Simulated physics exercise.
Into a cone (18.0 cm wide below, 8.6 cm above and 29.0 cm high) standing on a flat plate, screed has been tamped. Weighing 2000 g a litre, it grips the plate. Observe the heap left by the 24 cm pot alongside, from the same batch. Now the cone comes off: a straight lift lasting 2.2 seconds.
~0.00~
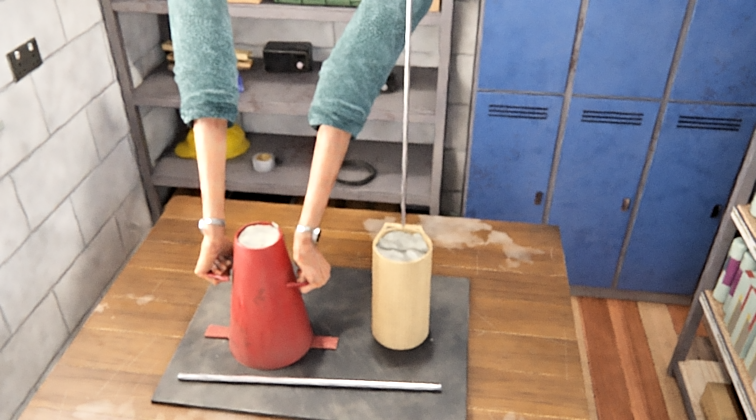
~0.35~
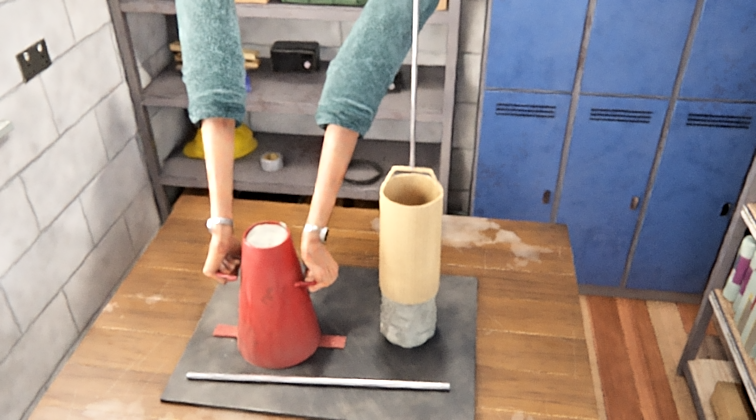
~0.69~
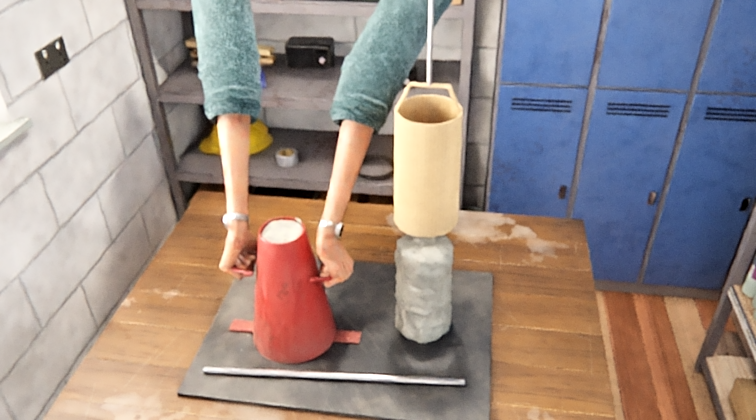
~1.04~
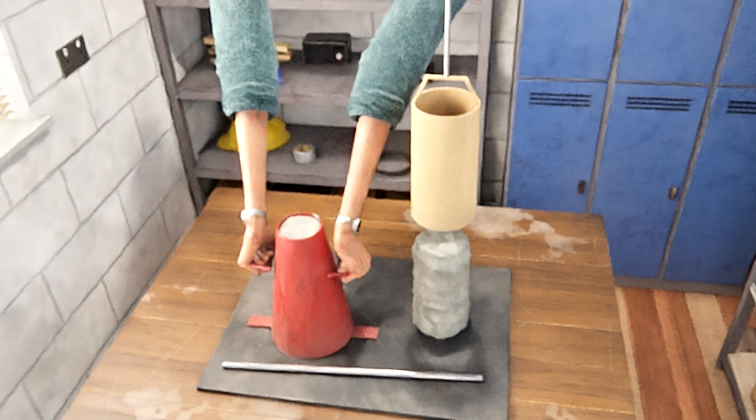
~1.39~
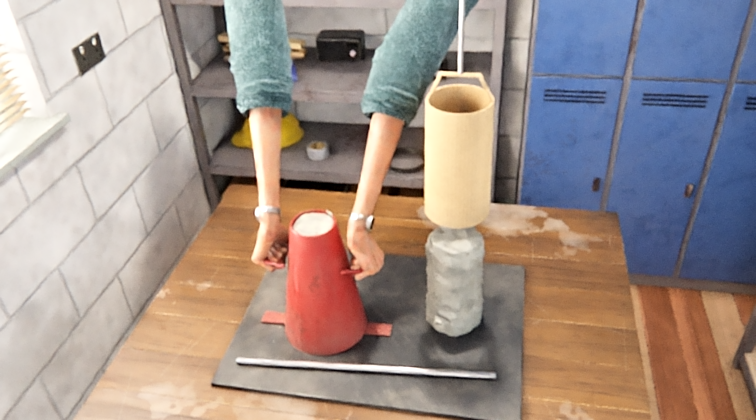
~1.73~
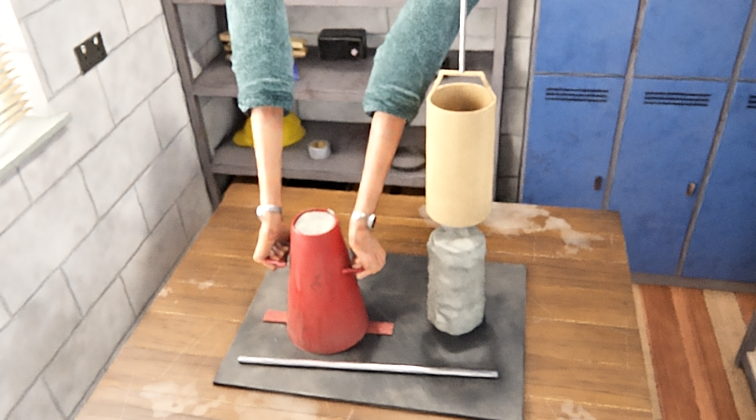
On a wooden table, a tan pot rose straight up on a rod, leaving a standing grey column of screed, while two hands stayed on the unmoving red cone to its left.
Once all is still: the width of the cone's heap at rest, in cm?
It ought to land near 18 centimetres.
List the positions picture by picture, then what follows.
Middle of the pot's mouth at (403, 245), still down; middle of the cone's top at (258, 236), not yet moved, in the first picture.
Middle of the pot's mouth at (412, 191), raised 13 cm; middle of the cone's top at (266, 236), not yet moved, in the second picture.
Middle of the pot's mouth at (429, 111), raised 30 cm; what the pot left 24 cm high and 13 cm wide, top at (425, 243); middle of the cone's top at (282, 231), not yet moved, in the third picture.
Middle of the pot's mouth at (446, 103), raised 30 cm; what the pot left 24 cm high and 13 cm wide, top at (443, 239); middle of the cone's top at (299, 227), not yet moved, in the fourth picture.
Middle of the pot's mouth at (460, 100), raised 30 cm; what the pot left 24 cm high and 13 cm wide, top at (456, 237); middle of the cone's top at (313, 224), not yet moved, in the fifth picture.
Middle of the pot's mouth at (462, 99), raised 30 cm; what the pot left 24 cm high and 13 cm wide, top at (458, 236); middle of the cone's top at (315, 223), not yet moved, in the sixth picture.
After 2.3 s, the cone is up 7.2 cm; the screed has come down 0.1 cm to 29 cm and is 18 cm wide.
After 2.8 s, the cone is up 17 cm; the screed has come down 0.1 cm to 29 cm and is 18 cm wide.
After 3.4 s, the cone is up 30 cm; the screed has come down 0.1 cm to 29 cm and is 18 cm wide.
After 4.0 s, the cone is clear; the screed has come down 0.1 cm to 29 cm and is 18 cm wide.
After 5.6 s, at rest, the cone is clear; the screed has come down 0.1 cm to 29 cm and is 18 cm wide.
